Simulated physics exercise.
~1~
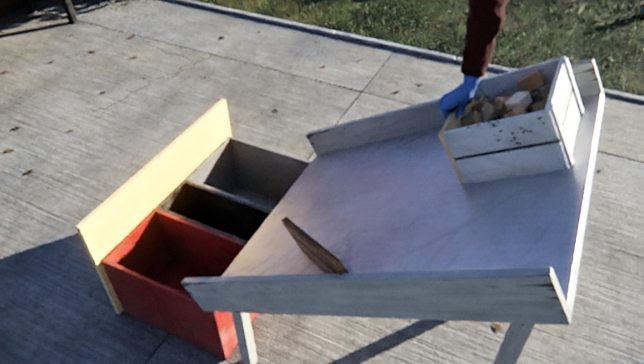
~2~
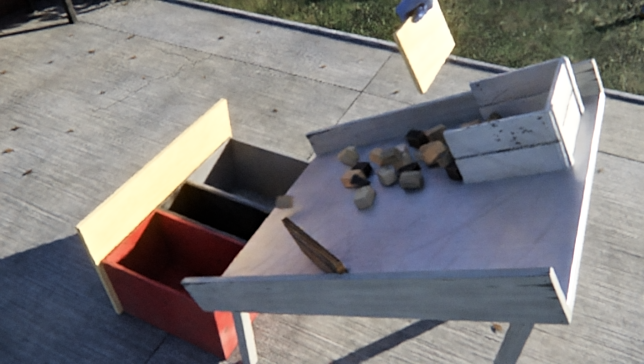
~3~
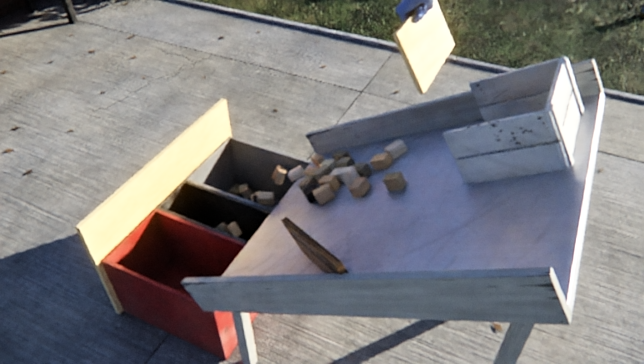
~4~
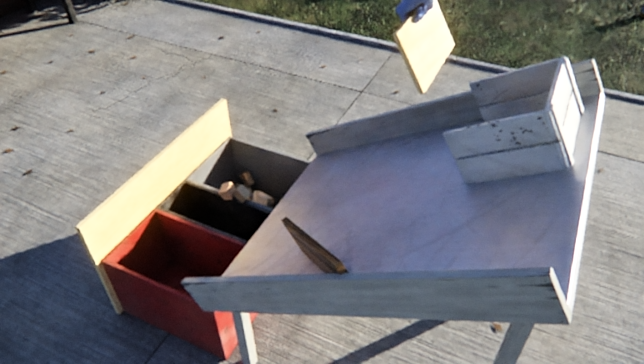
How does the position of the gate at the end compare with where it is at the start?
At the start the gate is down at the open side of the white pen, holding the blocks in. By the end it is held up in the air, above and a little to the left of where it was.
Wooden blocks slide downslope, mostly into the grey bin, after a gloved hand lifts the gate.
